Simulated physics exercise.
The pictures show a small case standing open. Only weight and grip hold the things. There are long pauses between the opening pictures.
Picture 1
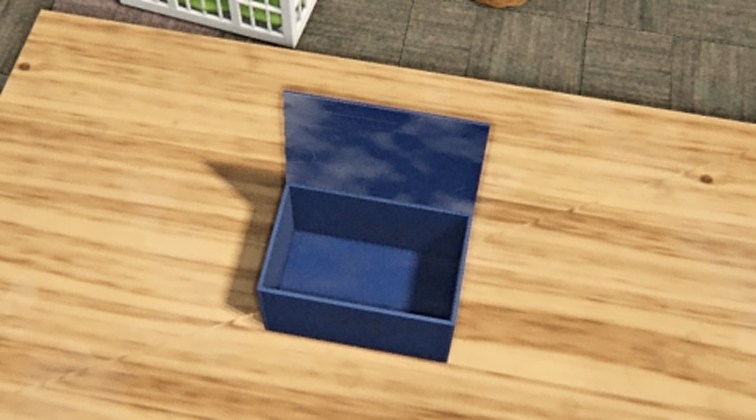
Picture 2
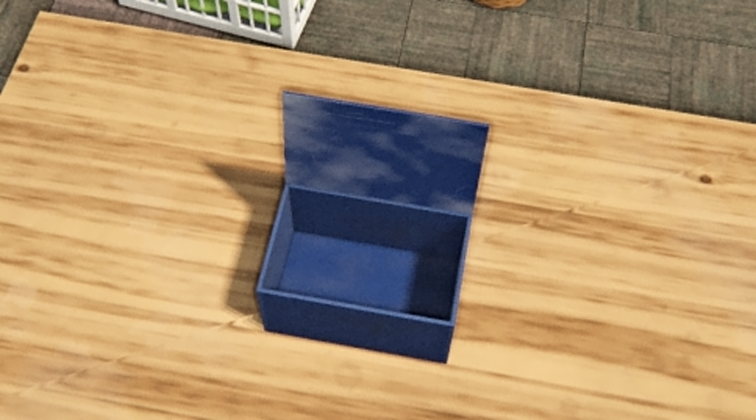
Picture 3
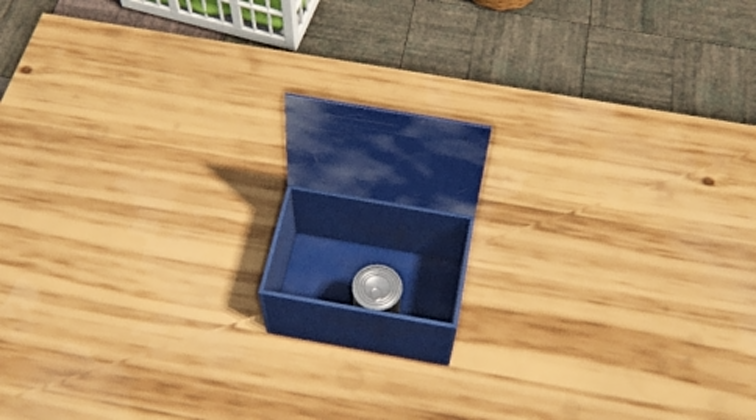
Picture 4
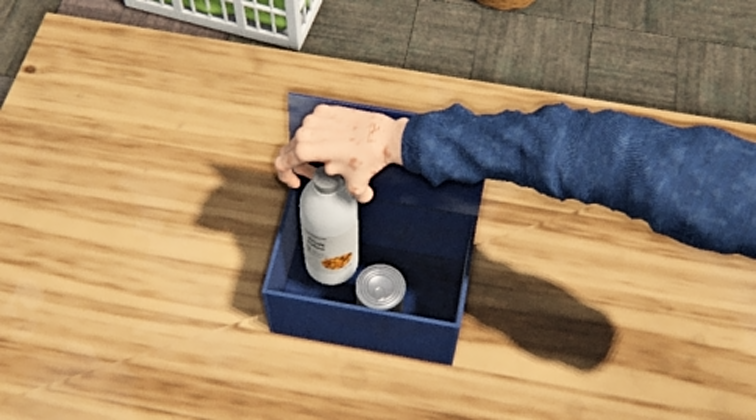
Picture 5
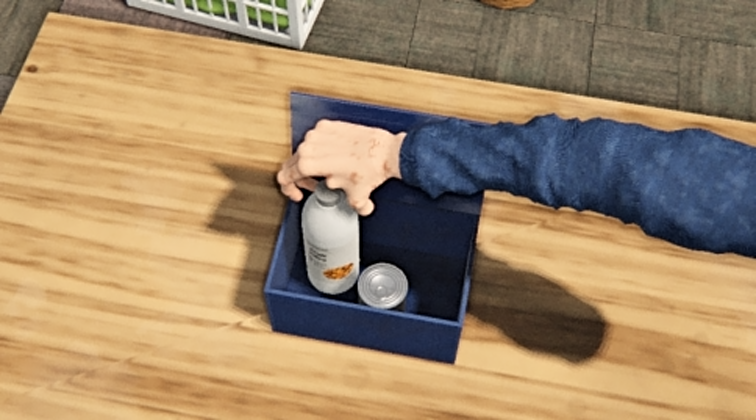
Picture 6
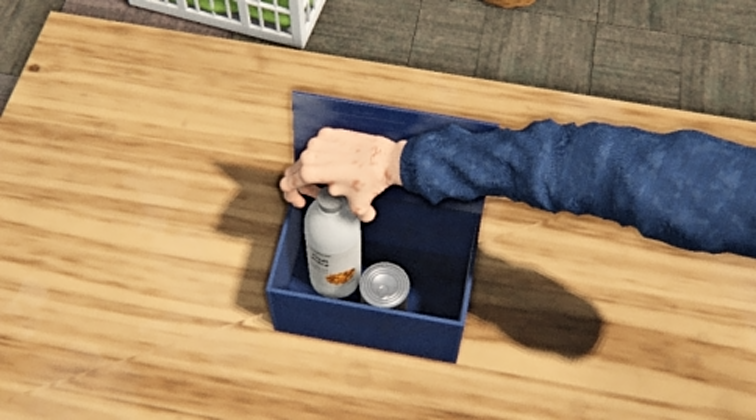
A silver tin appears in an open blue box, then a hand lowers a white bottle in.
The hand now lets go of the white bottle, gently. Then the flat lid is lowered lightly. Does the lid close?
As it turns out, it will not close.
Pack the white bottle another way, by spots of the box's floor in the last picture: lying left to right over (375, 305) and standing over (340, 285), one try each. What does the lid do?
First try: It sits on the rim; second try: It will not close.
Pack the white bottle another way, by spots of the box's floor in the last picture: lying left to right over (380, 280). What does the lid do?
Then it closes.
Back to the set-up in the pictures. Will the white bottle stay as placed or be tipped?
It tips.
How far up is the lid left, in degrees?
Some 25° above the rim.
Then, 1.50 s on from there, lid 65° above the rim.
Then, 2.20 s on from there, lid 35° above the rim; white bottle turned 22° from how it was put near (326, 267).
In the end, lid 27° above the rim; moved from the start, white bottle; black tin unmoved. At the end, from the last picture's camera, white bottle near (326, 265).
